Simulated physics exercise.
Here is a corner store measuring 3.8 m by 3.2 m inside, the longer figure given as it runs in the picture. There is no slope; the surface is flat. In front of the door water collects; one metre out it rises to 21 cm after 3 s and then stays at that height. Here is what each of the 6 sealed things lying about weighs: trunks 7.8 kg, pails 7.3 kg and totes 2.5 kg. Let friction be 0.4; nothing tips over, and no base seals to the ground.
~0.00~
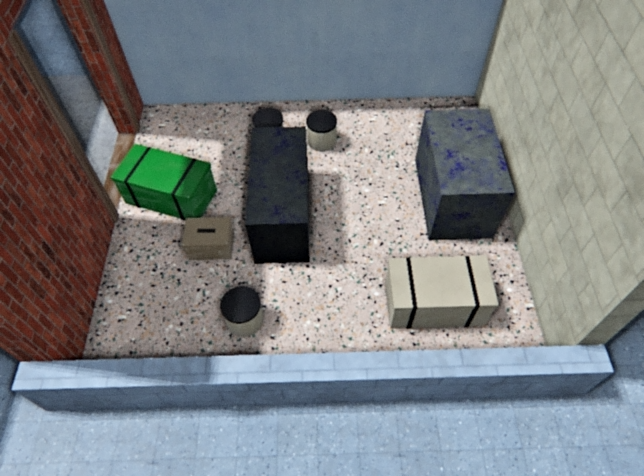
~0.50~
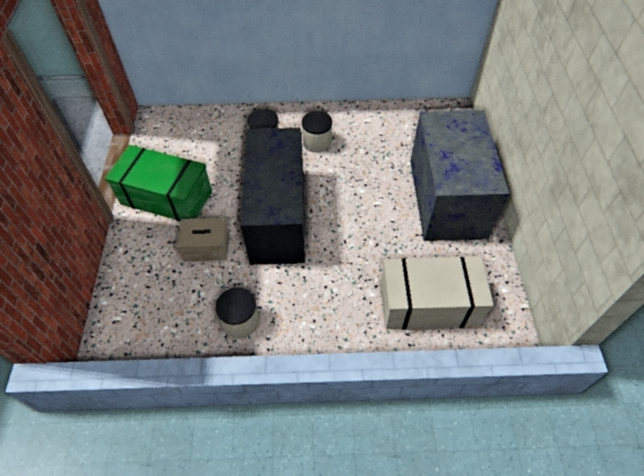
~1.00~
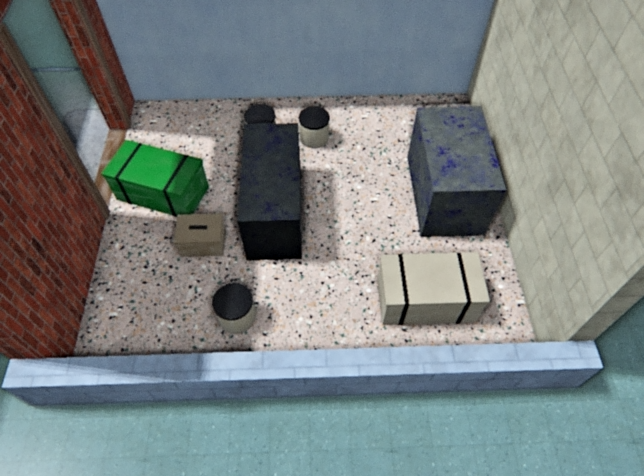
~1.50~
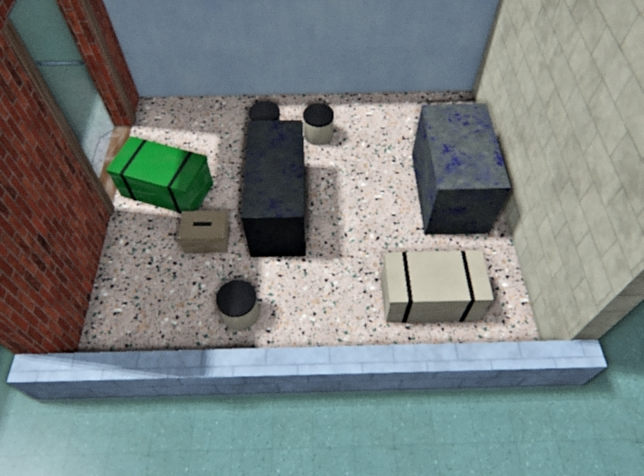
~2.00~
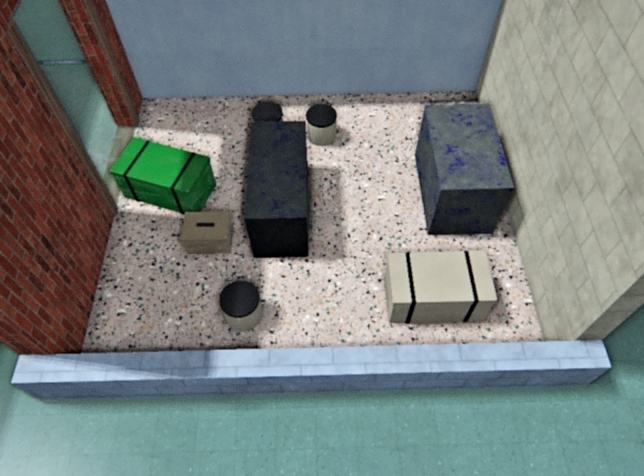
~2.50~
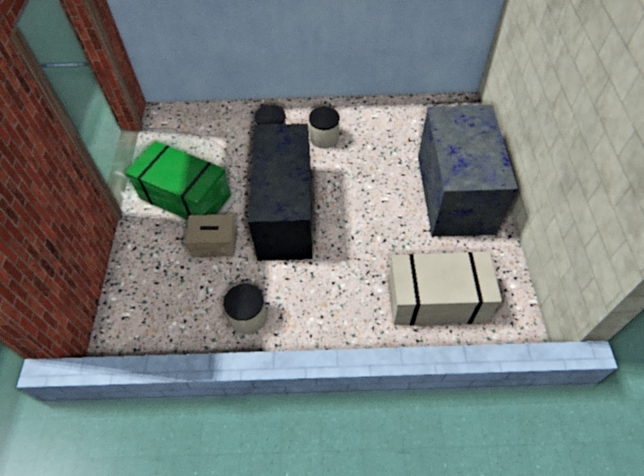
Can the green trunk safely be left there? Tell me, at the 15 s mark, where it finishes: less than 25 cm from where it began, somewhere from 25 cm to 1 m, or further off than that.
It finishes between 25 cm and 1 m away.
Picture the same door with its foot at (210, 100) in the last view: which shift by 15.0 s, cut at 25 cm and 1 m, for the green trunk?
Well, the green trunk ends up distant in that setup.
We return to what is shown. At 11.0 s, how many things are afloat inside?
The count is 6.
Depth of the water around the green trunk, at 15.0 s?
The depth there is around 13 cm.
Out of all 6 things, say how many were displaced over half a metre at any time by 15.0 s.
By my count, 6.
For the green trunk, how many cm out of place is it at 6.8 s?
Close to 100 cm.
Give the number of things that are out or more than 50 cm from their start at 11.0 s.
The number comes to 5.
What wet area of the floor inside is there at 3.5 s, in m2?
Around 3.0 m2 of it.
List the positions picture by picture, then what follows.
In the first picture, the green trunk at (161, 170), on the bottom; 0.0 m2 under water; 0 of 6 have shifted.
In the second picture, the green trunk at (156, 171) rests on the ground; 0.0 m2 under water; 0 of 6 have shifted.
In the third picture, the green trunk at (152, 166), on the bottom; water covers 0.0 m2; 0 of 6 have shifted.
In the fourth picture, the green trunk at (157, 163), on the bottom; water covers 0.0 m2; 0 of 6 have shifted.
In the fifth picture, the green trunk at (160, 164) rests on the ground; 0.2 m2 under water; 0 of 6 have shifted.
In the sixth picture, the green trunk at (175, 170) rests on the ground, 12 cm from its start; 0.8 m2 under water; 1 of 6 have shifted.
After 3.5 s the green trunk is near (205, 176), 0.4 m from its start, afloat; 1 afloat.
After 6.8 s the green trunk is near (138, 263), 1.0 m from its start, afloat; 5 afloat.
After 11.0 s the green trunk is near (153, 277), 1.2 m from its start, afloat; 6 afloat.
After 15.0 s the green trunk is near (200, 189), 0.5 m from its start, afloat; 6 afloat.
